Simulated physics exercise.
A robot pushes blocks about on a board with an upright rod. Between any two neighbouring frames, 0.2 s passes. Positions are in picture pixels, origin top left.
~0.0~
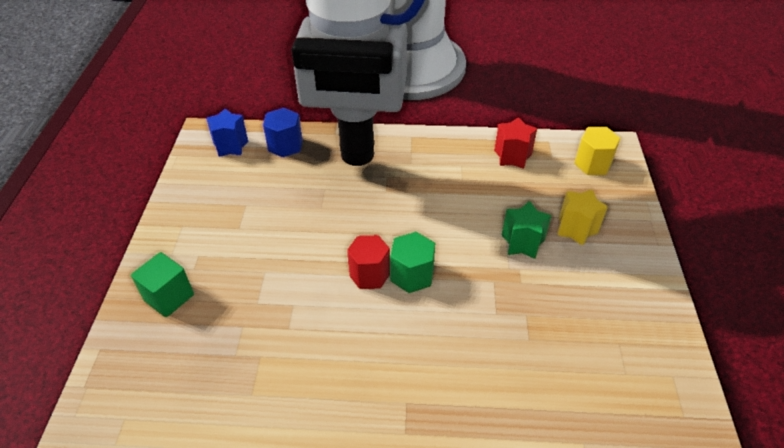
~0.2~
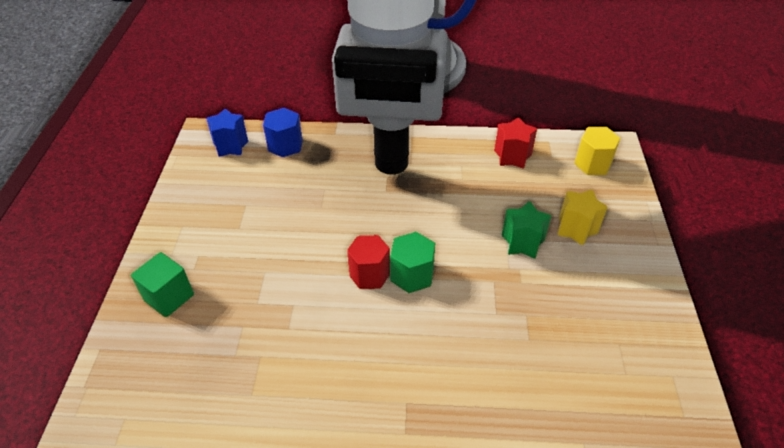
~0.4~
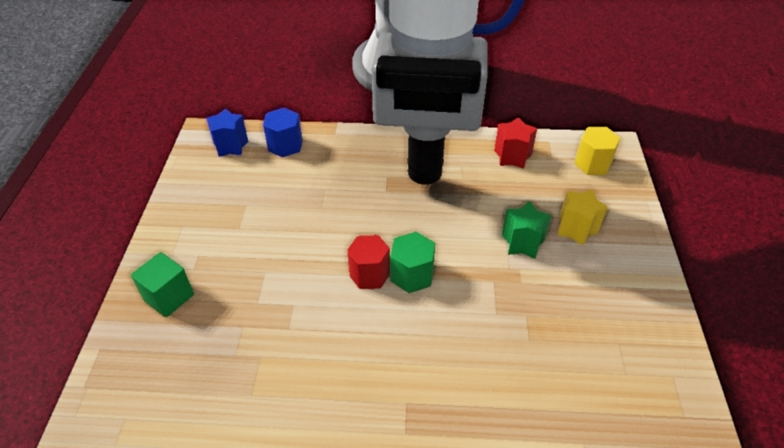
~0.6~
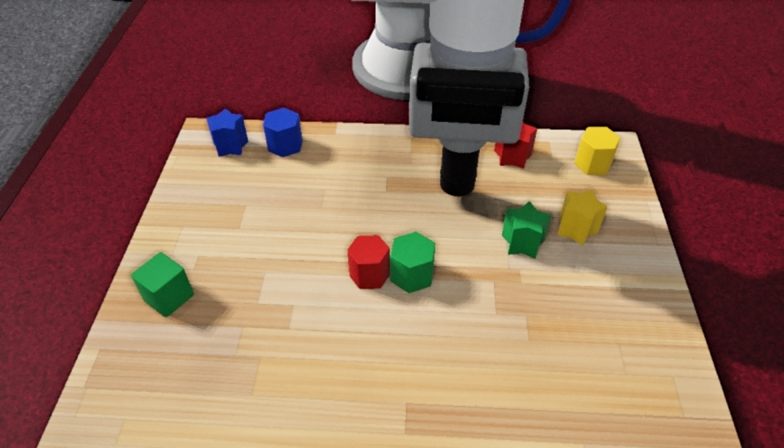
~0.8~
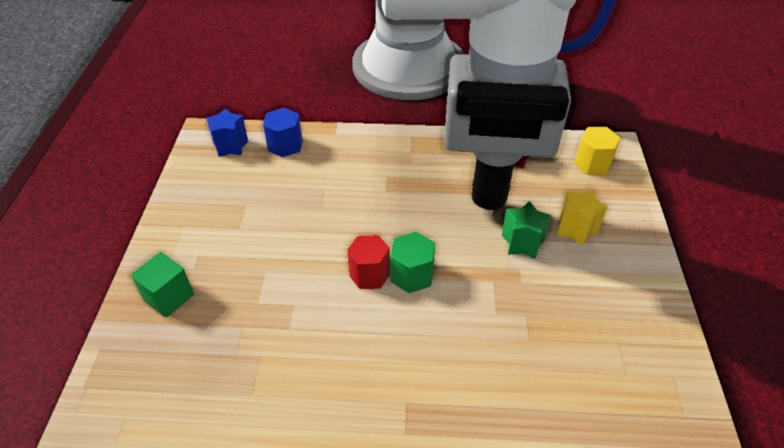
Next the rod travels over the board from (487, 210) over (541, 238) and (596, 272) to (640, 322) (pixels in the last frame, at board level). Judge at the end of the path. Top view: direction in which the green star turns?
Twists clockwise.
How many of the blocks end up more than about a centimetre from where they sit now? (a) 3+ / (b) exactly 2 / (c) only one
Choice b: Exactly 2.
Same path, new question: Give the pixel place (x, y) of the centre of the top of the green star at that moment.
The middle of the upper face of the green star will lie at about (564, 251) in the picture.
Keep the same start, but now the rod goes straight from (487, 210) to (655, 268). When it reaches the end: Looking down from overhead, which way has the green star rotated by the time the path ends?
Spins clockwise.
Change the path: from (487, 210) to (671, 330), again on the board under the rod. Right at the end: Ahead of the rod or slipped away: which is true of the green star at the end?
Slid off.
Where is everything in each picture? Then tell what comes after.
The first picture shows rod tip at (358, 156); block tops, red star at (518, 130); green star at (529, 217); yellow star at (585, 203).
The second picture shows rod at (392, 164); blocks unchanged.
The third picture shows rod at (425, 174); blocks unchanged.
The fourth picture shows rod at (457, 186); blocks unchanged.
The fifth picture shows rod at (489, 198); red star hidden; green star at (529, 217); yellow star at (585, 203).
On the path given first. One third of the way, rod at (544, 226); green star at (551, 238), turned 30° clockwise.
Two thirds of the way, rod at (601, 260); green star at (564, 251), turned 85° clockwise; yellow star at (599, 207), turned 60° anticlockwise.
At the end, rod at (646, 311); red star in place; green star at (564, 251), turned 85° clockwise; yellow star at (599, 207), turned 60° anticlockwise.
